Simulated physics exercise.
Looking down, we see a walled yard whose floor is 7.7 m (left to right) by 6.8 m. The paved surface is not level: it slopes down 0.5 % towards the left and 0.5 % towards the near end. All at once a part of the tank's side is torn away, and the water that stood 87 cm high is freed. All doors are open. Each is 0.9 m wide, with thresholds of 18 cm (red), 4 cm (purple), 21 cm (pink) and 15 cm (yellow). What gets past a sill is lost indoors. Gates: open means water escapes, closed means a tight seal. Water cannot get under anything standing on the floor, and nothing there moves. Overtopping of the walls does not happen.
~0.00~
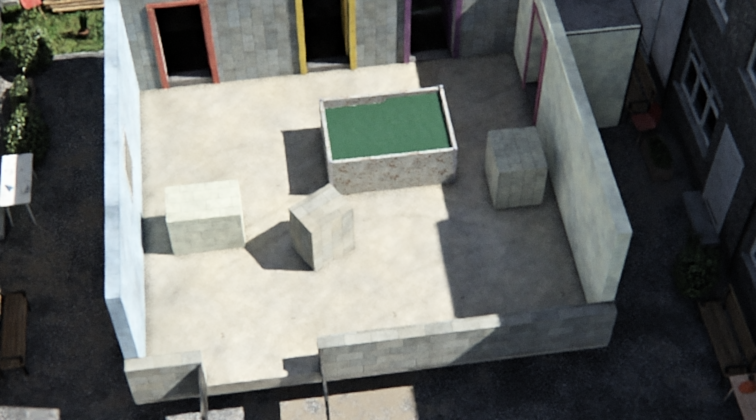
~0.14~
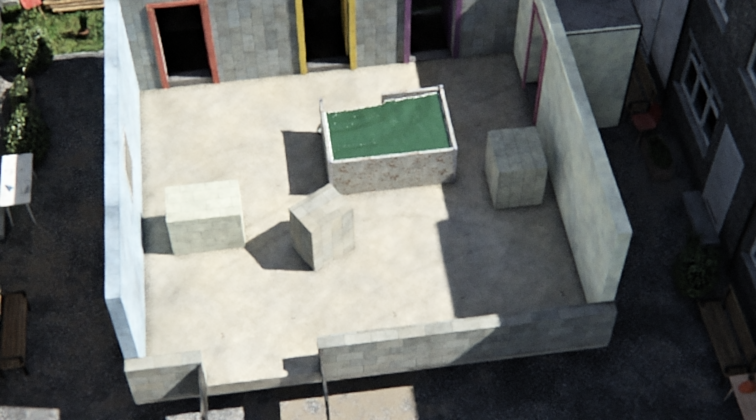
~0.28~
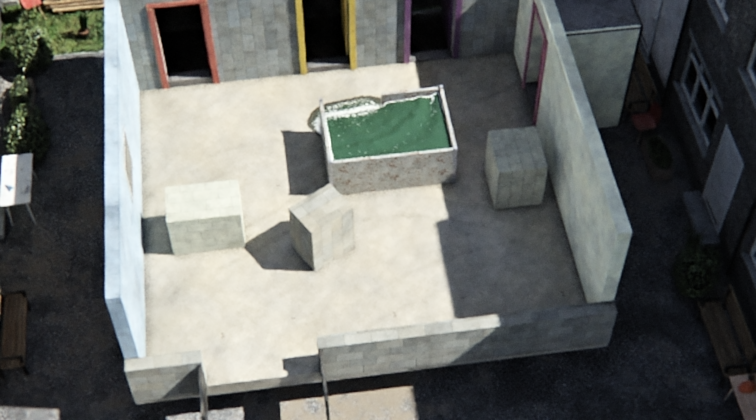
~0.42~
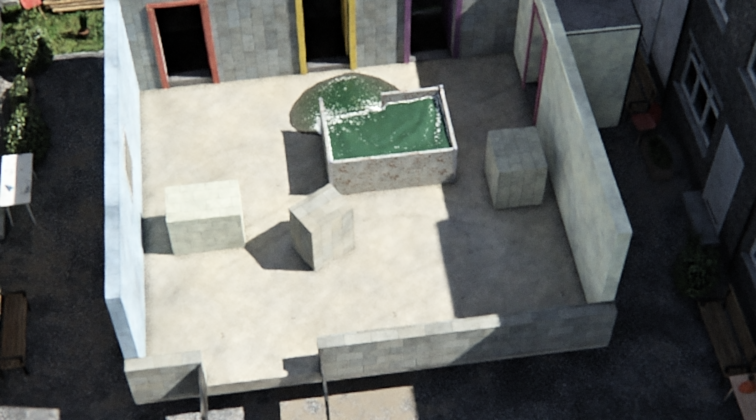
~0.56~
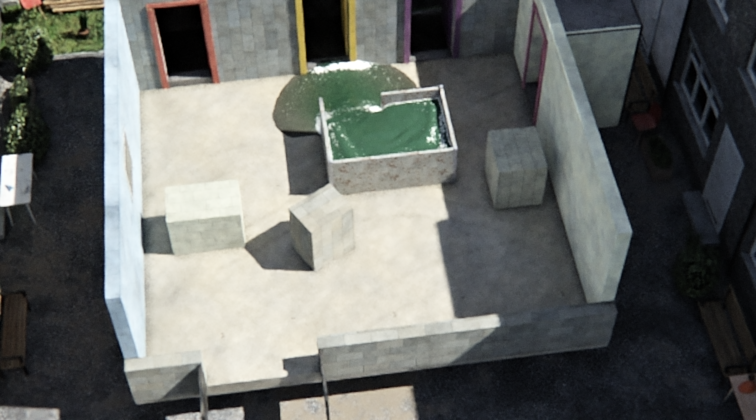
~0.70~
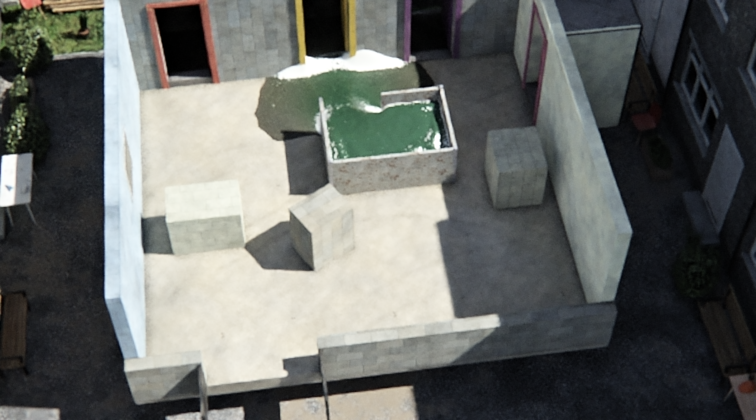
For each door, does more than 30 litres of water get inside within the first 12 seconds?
Door by door: The red door, no; the purple door, yes; the pink door, no; the yellow door, yes.
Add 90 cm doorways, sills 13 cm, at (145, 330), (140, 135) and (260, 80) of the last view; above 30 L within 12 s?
Door 1: Lower; door 2: Higher; door 3: Higher.
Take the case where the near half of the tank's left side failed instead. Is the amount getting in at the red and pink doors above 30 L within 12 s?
Result: Red limit not passed, pink limit not passed.
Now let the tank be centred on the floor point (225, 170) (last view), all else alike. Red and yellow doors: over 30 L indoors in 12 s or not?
Checking the limit: The red door is beyond it and the yellow door is within it.
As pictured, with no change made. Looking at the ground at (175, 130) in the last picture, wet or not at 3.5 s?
Looks like it's submerged.
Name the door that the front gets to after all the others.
Pink.
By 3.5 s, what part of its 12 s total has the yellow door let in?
That works out near 95%.
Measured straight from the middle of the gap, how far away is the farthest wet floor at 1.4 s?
Around 4.0 metres.
After 1.4 s water covers 15 % of the floor and is deepest (46 cm) near (353, 71); red door 6 cm at the sill, 0 L in, purple door 11 cm at the sill, 9 L in, pink door not reached, yellow door 48 cm at the sill, 190 L in.
After 2.2 s water covers 25 % of the floor and is deepest (38 cm) near (140, 93); red door 11 cm at the sill, 0 L in, purple door 9 cm at the sill, 22 L in, pink door 4 cm at the sill, 0 L in, yellow door 37 cm at the sill, 365 L in.
After 3.5 s water covers 35 % of the floor and is deepest (24 cm) near (149, 99); red door 7 cm at the sill, 0 L in, purple door 8 cm at the sill, 36 L in, pink door 11 cm at the sill, 0 L in, yellow door 24 cm at the sill, 479 L in.
After 7.0 s water covers 70 % of the floor and is deepest (16 cm) near (143, 213); red door 8 cm at the sill, 0 L in, purple door 4 cm at the sill, 48 L in, pink door 10 cm at the sill, 0 L in, yellow door 10 cm at the sill, 512 L in.
After 12.0 s water covers 95 % of the floor and is deepest (9 cm) near (173, 217); red door 6 cm at the sill, 0 L in, purple door 6 cm at the sill, 63 L in, pink door 5 cm at the sill, 0 L in, yellow door 6 cm at the sill, 513 L in.
